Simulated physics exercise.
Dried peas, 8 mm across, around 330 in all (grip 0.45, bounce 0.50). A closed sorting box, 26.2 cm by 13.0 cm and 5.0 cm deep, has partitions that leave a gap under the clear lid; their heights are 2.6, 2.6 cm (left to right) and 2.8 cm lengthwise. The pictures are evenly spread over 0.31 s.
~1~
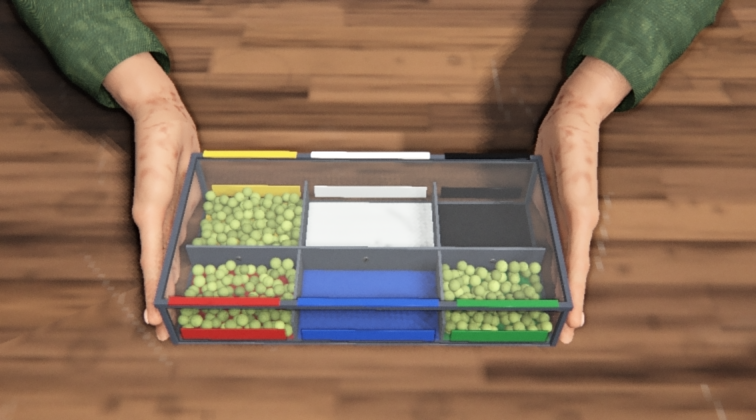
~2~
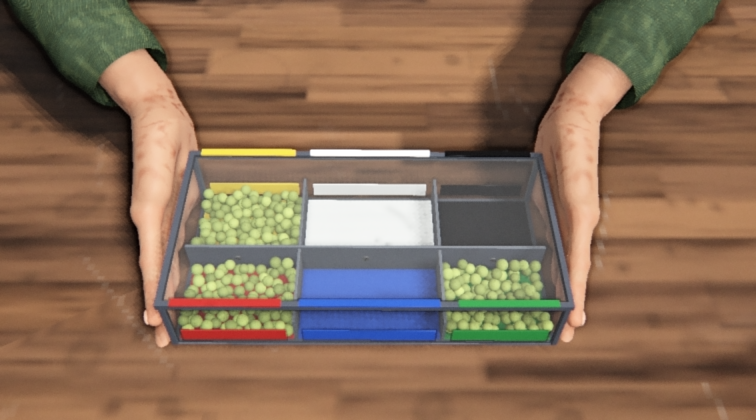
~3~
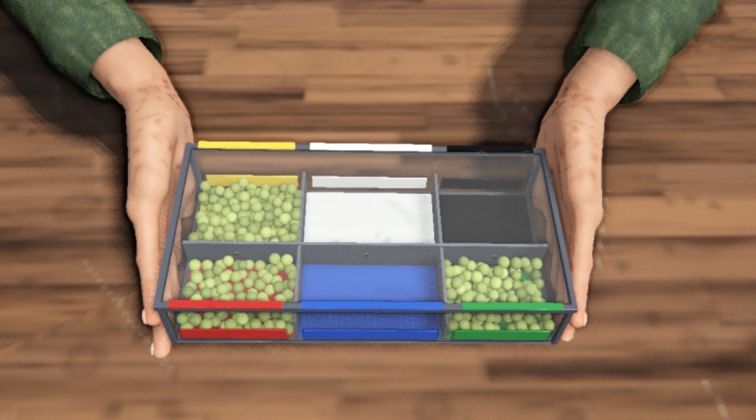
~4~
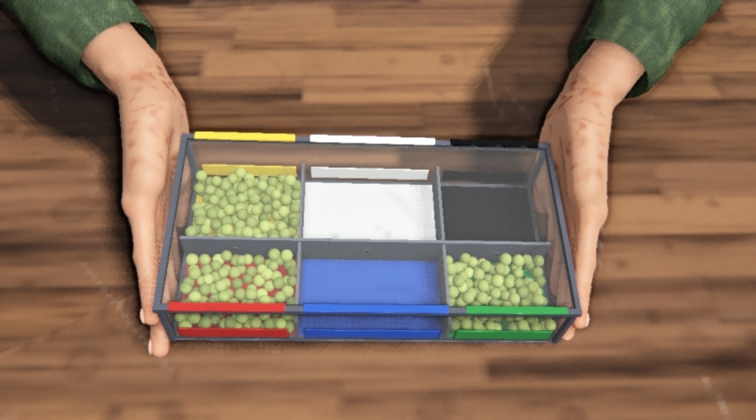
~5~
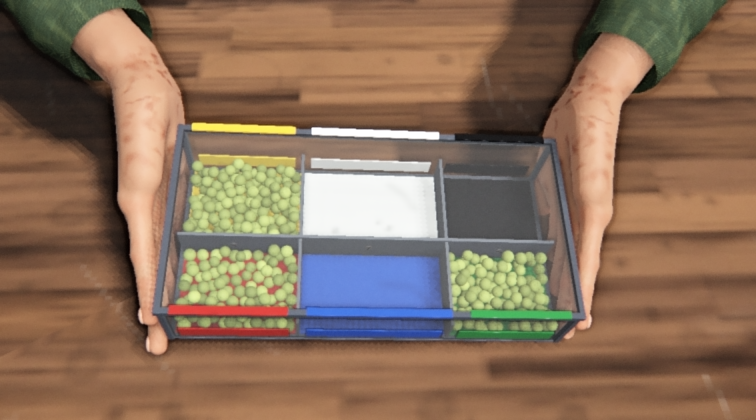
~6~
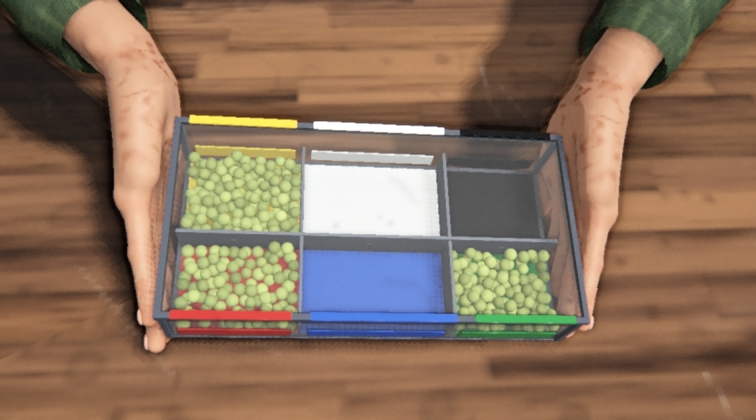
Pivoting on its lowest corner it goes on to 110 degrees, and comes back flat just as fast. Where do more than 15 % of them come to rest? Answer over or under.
Red compartment: Over; blue compartment: Over; green compartment: Over; yellow compartment: Under; white compartment: Under; black compartment: Under.
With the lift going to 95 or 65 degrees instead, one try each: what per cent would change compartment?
Some 40 and 5 per cent.
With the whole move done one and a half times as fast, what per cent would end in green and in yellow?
Green 35, yellow 0.
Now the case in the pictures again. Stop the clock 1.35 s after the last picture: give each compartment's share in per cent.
Red 40, blue 20, green 35, yellow 10, white 0, black 0.
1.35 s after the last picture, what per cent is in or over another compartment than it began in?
Some 35 per cent.
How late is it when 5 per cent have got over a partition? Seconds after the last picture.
Near 0.95 s.
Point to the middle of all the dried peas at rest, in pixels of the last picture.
Around (392, 311).
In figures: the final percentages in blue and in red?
Blue 30, red 30.
Then, 1.35 s after the last picture, tilt 110 degrees; red 40 %, blue 20 %, green 35 %, yellow 10 %.
Then, 2.26 s after the last picture, tilt 49 degrees; red 30 %, blue 30 %, green 35 %.
Then, 3.16 s after the last picture, tilt 0 degrees; red 30 %, blue 30 %, green 35 %.
In the end, red 30 %, blue 30 %, green 35 %, yellow 0 %, white 0 %, black 0 %.
